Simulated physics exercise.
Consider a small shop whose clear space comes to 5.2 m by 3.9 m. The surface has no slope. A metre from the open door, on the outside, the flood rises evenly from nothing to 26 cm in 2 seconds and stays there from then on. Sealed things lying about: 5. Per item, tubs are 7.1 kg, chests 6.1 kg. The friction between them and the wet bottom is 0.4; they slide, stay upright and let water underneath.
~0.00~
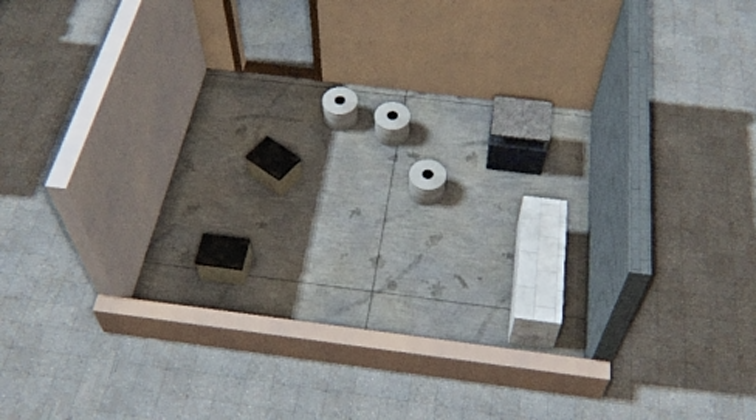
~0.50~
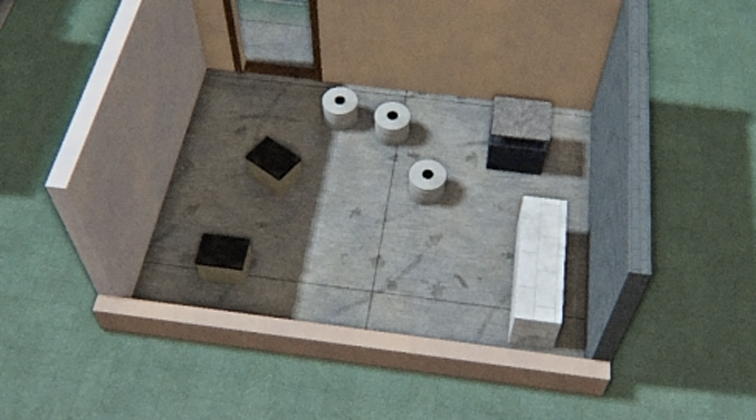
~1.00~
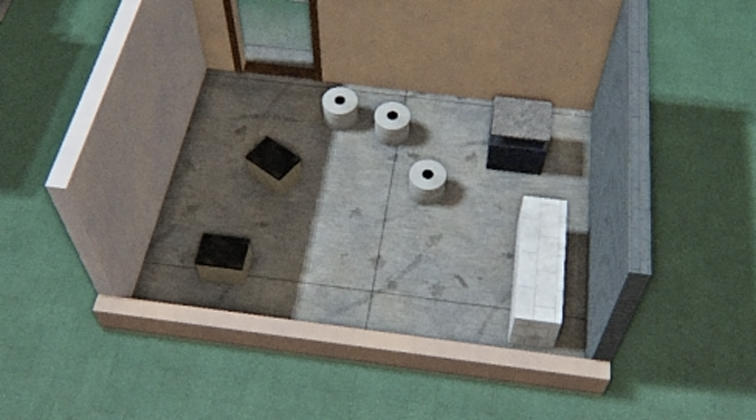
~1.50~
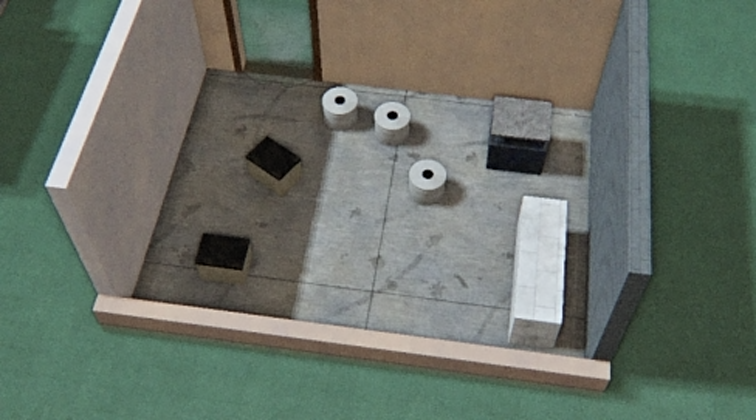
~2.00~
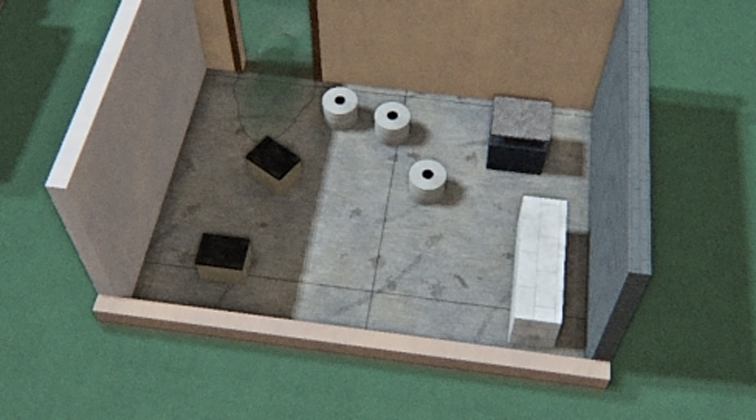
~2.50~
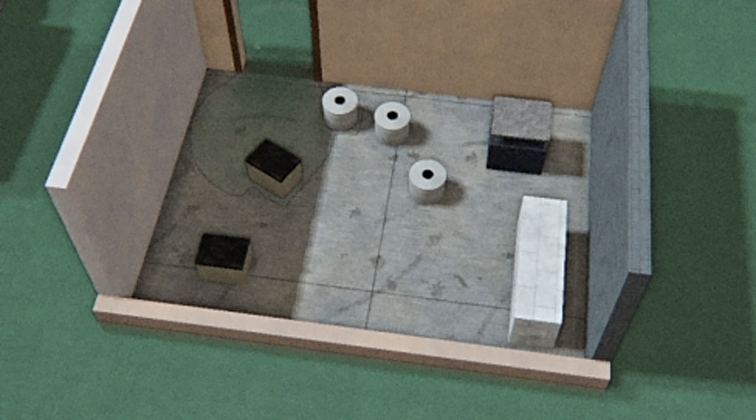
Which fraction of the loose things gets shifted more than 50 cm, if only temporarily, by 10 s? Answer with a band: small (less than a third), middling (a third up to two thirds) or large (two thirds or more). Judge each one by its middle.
Middling.
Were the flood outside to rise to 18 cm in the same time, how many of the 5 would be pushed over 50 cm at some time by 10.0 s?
Count: 2.
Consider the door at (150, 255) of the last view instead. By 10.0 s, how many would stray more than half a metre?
The answer then is 4.
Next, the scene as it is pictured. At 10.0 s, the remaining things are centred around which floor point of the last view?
Close to (421, 189).
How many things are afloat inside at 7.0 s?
At that time the total is 2.
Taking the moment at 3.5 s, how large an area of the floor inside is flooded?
Roughly 8.0 m2.
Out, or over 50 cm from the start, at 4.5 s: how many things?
2.
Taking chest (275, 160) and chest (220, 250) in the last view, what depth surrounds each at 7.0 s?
8 and 9 cm.
After 3.5 s 1 of 5 are over 50 cm from their spots; 0 afloat.
After 4.5 s 2 of 5 are over 50 cm from their spots; 2 afloat.
After 7.0 s 2 of 5 are over 50 cm from their spots; 2 afloat.
After 10.0 s 2 of 5 are over 50 cm from their spots, and 2 have been at some point; 3 afloat.
